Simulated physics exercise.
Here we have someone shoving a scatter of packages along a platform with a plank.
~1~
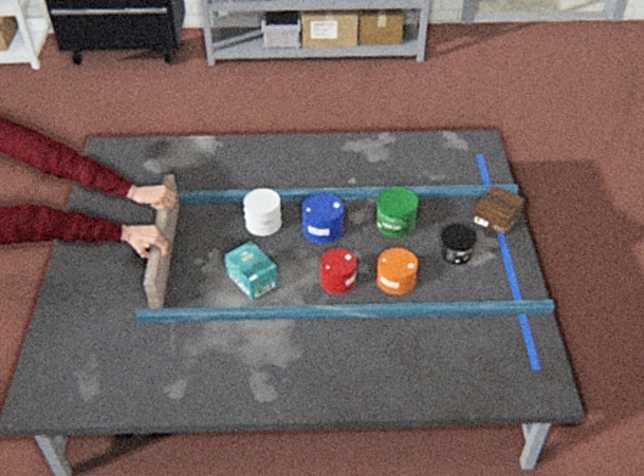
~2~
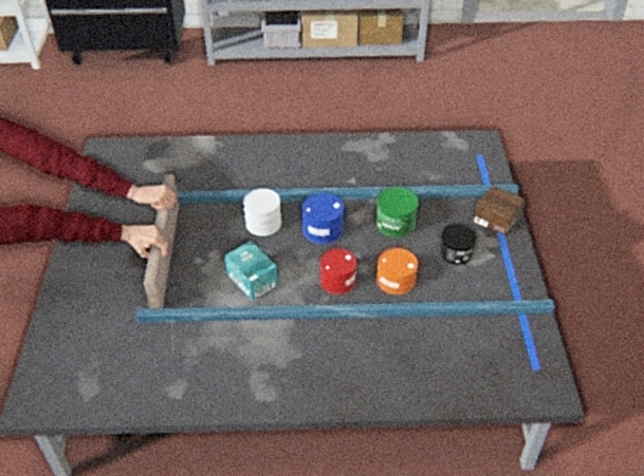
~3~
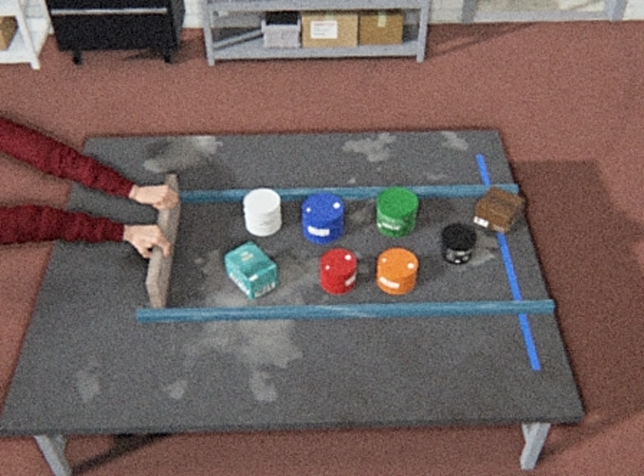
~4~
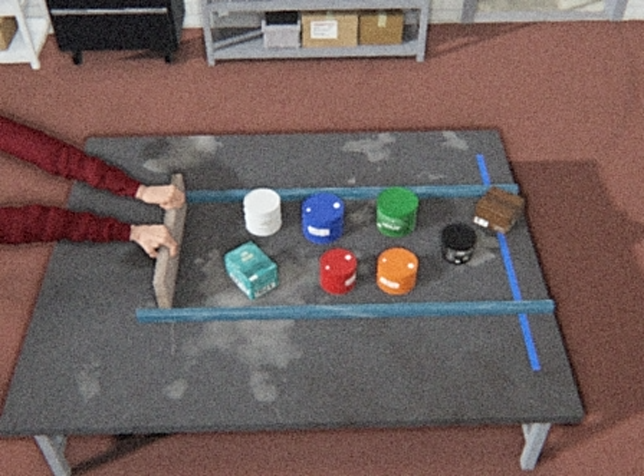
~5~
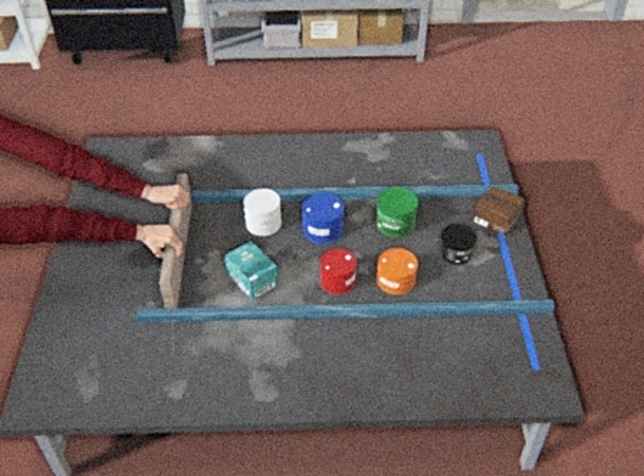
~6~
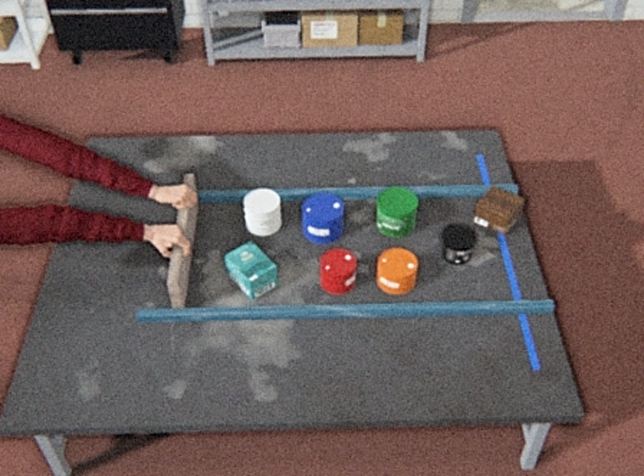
Two hands in dark red sleeves grip a wooden plank at the left of a worn grey table, seen from above in a room with a reddish floor. Between two blue rails sit white, blue, green, red, orange and black canisters, a turquoise box and, by a blue tape line at right, a brown box. The hands hold almost still, then slide the plank slightly right, touching nothing, while the items and camera stay still.
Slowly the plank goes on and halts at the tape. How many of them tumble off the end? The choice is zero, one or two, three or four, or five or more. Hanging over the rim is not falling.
In the end the number that fall off is five or more.
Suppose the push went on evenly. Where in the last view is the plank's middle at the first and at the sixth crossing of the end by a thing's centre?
Near (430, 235) and (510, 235).
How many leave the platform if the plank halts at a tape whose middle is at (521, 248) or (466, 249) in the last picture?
It would be 8 and 2.
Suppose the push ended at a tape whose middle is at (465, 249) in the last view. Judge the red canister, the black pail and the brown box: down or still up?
The red canister holds on; the black pail remains up; the brown box is lost.
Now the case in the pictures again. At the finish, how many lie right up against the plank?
3 of them.
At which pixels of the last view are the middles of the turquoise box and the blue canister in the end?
First (531, 271), then (527, 238).
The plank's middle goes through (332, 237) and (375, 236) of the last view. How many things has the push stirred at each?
At the one place 6, at the other 6.
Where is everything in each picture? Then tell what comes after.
Brown box (499, 210); black pail (458, 245); green pail (397, 212); plank (163, 240); tape (504, 248), in the first picture.
Black pail (457, 245); red canister (338, 272), in the second picture.
Green pail (397, 213); turquoise box (252, 270), in the third picture.
Brown box (499, 210); plank (172, 240), in the fourth picture.
Black pail (457, 245); orange canister (397, 271), in the fifth picture.
Brown box (499, 210); black pail (457, 245); green pail (397, 213); plank (184, 240); tape (504, 248), in the sixth picture.
Soon after, none off yet; brown box at rest near (499, 210); black pail at rest near (457, 245); green pail moved a little near (407, 213).
At rest, the number that fall off is five or more; fallen, red canister, orange canister, green pail, black pail and brown box.
